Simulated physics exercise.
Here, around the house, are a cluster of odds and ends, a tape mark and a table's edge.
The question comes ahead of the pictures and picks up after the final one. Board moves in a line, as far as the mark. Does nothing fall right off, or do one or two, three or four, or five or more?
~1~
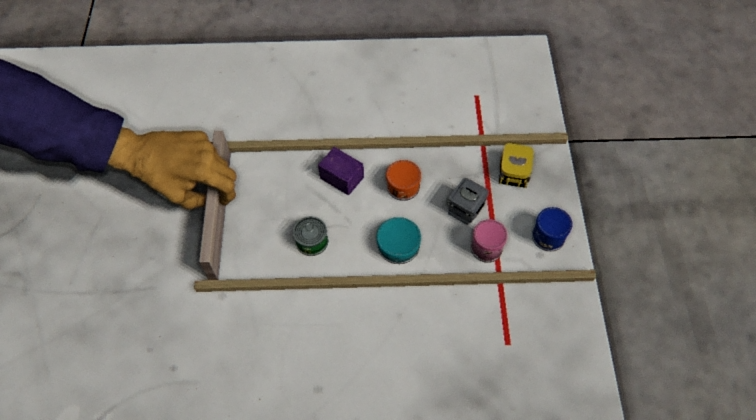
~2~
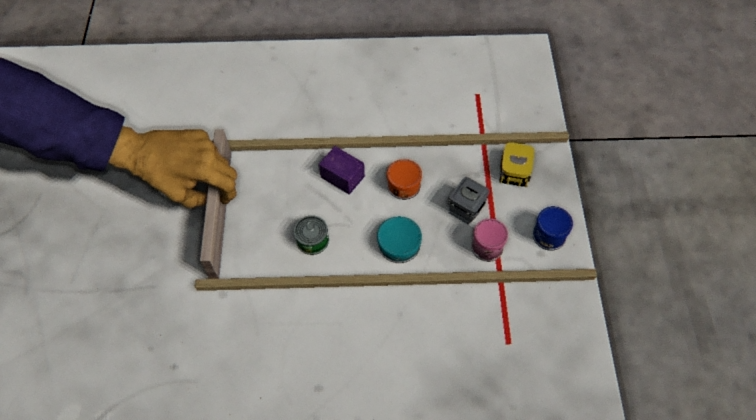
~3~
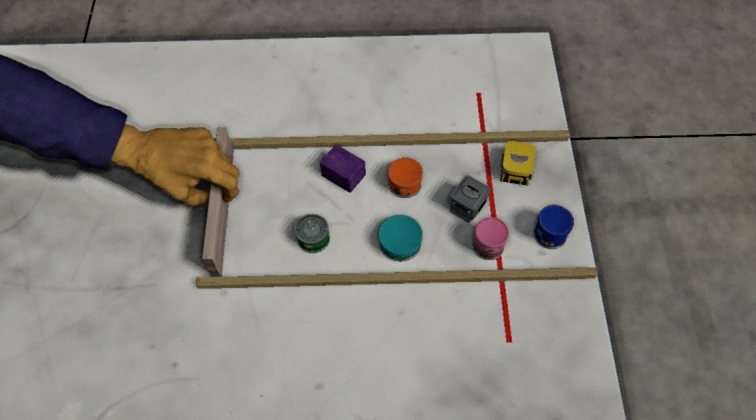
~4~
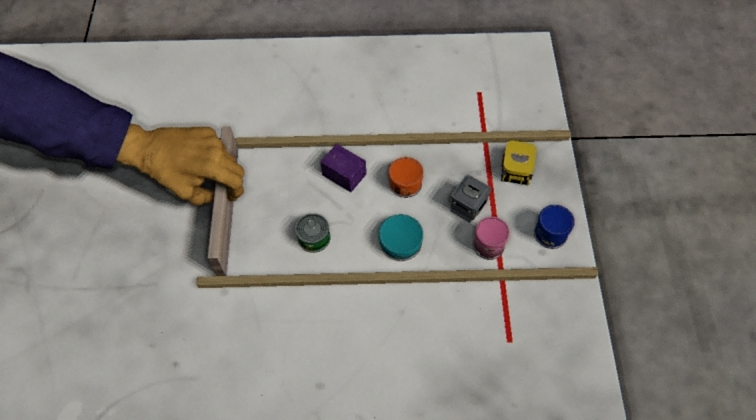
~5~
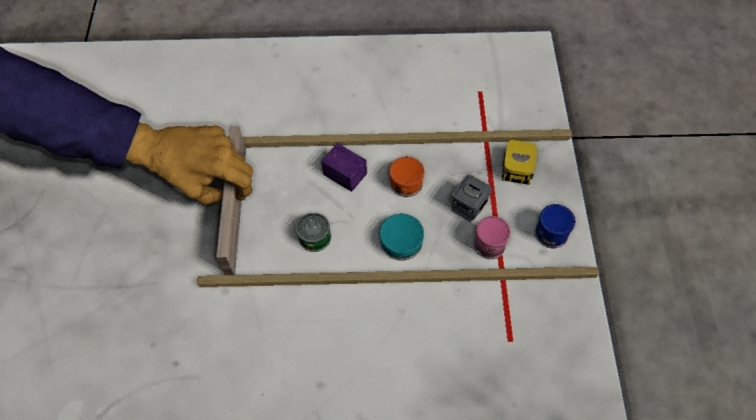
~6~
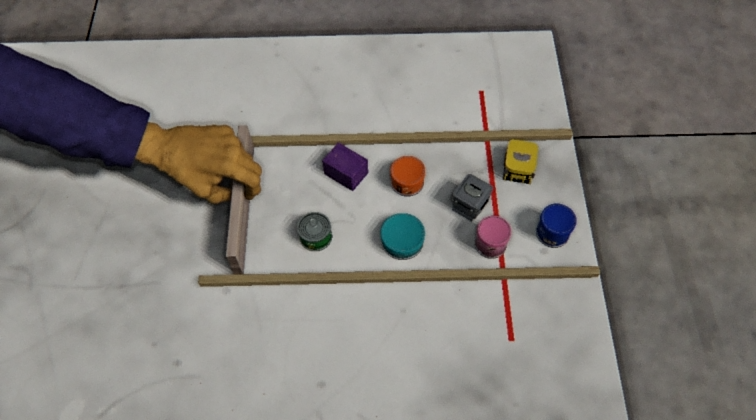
Nothing falls off.
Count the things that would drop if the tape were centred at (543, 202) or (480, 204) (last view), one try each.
On the floor, 3 then 0.
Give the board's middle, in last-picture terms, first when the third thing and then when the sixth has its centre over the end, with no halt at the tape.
The first puts it near (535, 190), the next near (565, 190).
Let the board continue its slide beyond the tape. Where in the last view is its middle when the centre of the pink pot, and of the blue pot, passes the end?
I reckon its middle sits around (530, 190) and then around (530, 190).
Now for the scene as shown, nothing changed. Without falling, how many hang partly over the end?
The tally is 0.
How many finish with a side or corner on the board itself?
The number is 4.
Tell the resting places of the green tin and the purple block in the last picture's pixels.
The green tin ends up near (514, 213), and the purple block near (509, 152).
Soon after, none off yet; blue pot at rest near (556, 226); yellow case at rest near (520, 162); pink pot at rest near (493, 237).
After that, none off yet; blue pot moving near (559, 225); yellow case at rest near (520, 162); pink pot displaced about its own width near (540, 247).
In the end, the number that fall off is zero.
